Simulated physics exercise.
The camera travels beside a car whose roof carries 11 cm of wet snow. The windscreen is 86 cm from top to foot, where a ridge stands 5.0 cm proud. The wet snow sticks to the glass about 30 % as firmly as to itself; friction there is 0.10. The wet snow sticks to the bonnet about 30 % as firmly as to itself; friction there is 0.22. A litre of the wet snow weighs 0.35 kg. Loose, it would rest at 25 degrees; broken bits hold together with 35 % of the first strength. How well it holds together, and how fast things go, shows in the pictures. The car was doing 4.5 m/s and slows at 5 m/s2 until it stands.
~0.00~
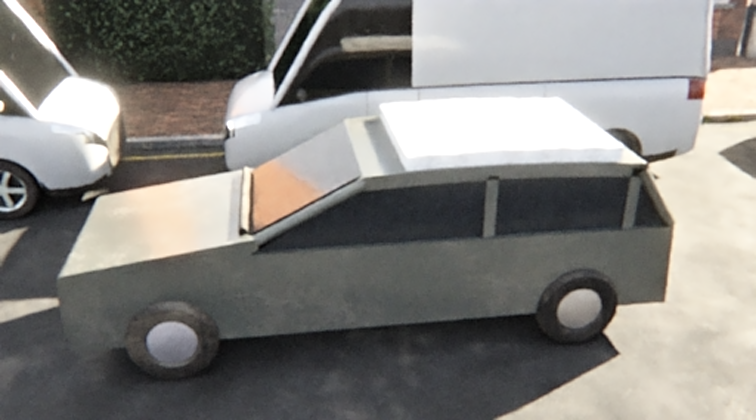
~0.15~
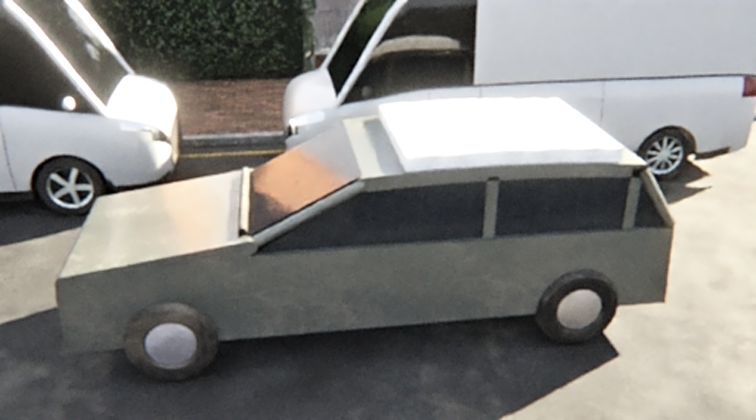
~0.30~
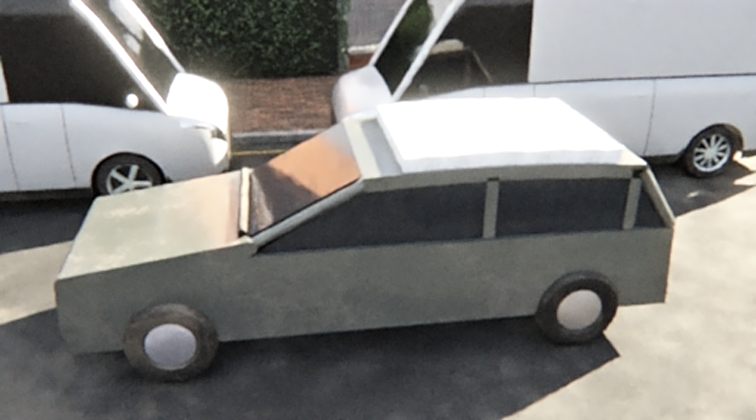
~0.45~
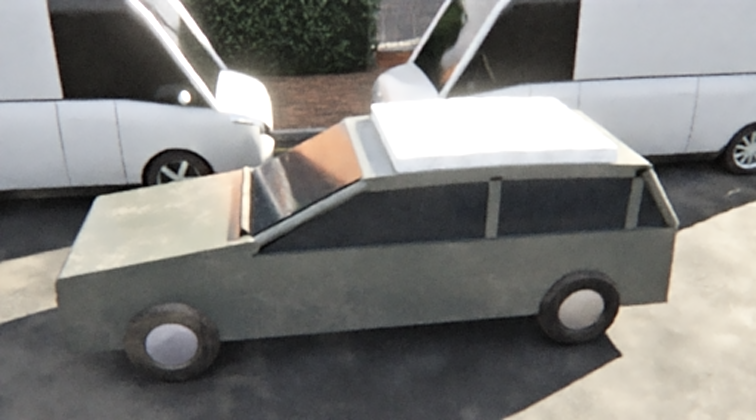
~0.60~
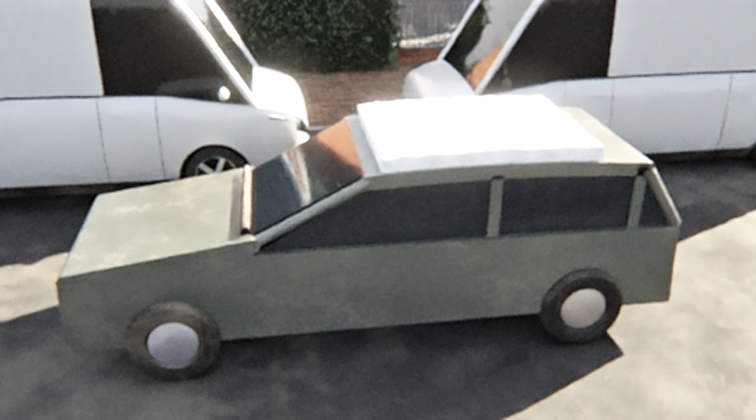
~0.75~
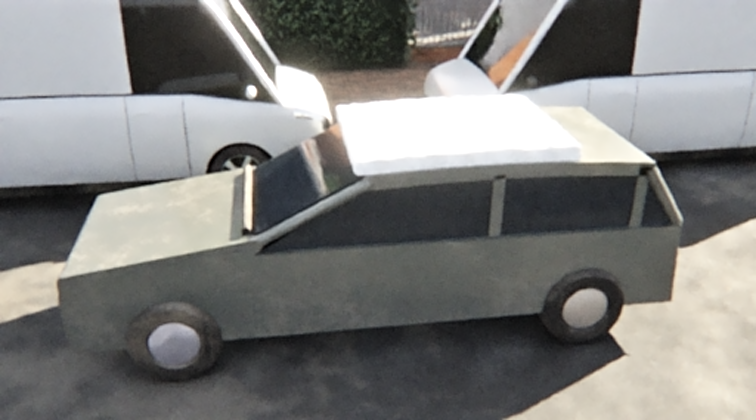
A slab of white snow lies on the roof of a boxy grey-green car facing left on a sunlit street, seen from the side and slightly above by a camera keeping pace with it. Behind stand white vehicles, a dark green hedge and brick paving. The background slides rightward, while the slab, still at first, slips forward in one piece, faster and faster, slightly over the windscreen's top.
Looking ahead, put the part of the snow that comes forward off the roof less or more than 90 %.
Expect more than 90 %.
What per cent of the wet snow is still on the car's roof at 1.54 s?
Some 0 per cent.
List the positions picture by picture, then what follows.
Front end of the wet snow at (407, 158), in the first picture.
Front end of the wet snow at (406, 164), in the second picture.
Front end of the wet snow at (404, 165), its middle shifted 1.3 cm, in the third picture.
Front end of the wet snow at (398, 165), its middle shifted 6.8 cm, in the fourth picture.
Front end of the wet snow at (382, 163), its middle shifted 18 cm, in the fifth picture.
Front end of the wet snow at (355, 167), its middle shifted 36 cm, 6 % of it past the top of the windscreen, in one piece, in the sixth picture.
By 1.11 s, 49 % of the snow is on the roof, 46 % on the glass, 5 % on the bonnet and none has gone off the nose.
By 1.54 s, none of the snow is on the roof, 49 % on the glass, 50 % on the bonnet and none has gone off the nose.
By 1.97 s, none of the snow is on the roof, 17 % on the glass, 81 % on the bonnet and 2 % has gone off the nose.
By 2.40 s, none of the snow is on the roof, 16 % on the glass, 62 % on the bonnet and 22 % has gone off the nose.
By 3.20 s, at the end, none of the snow is on the roof, 16 % on the glass, 45 % on the bonnet and 40 % has gone off the nose.
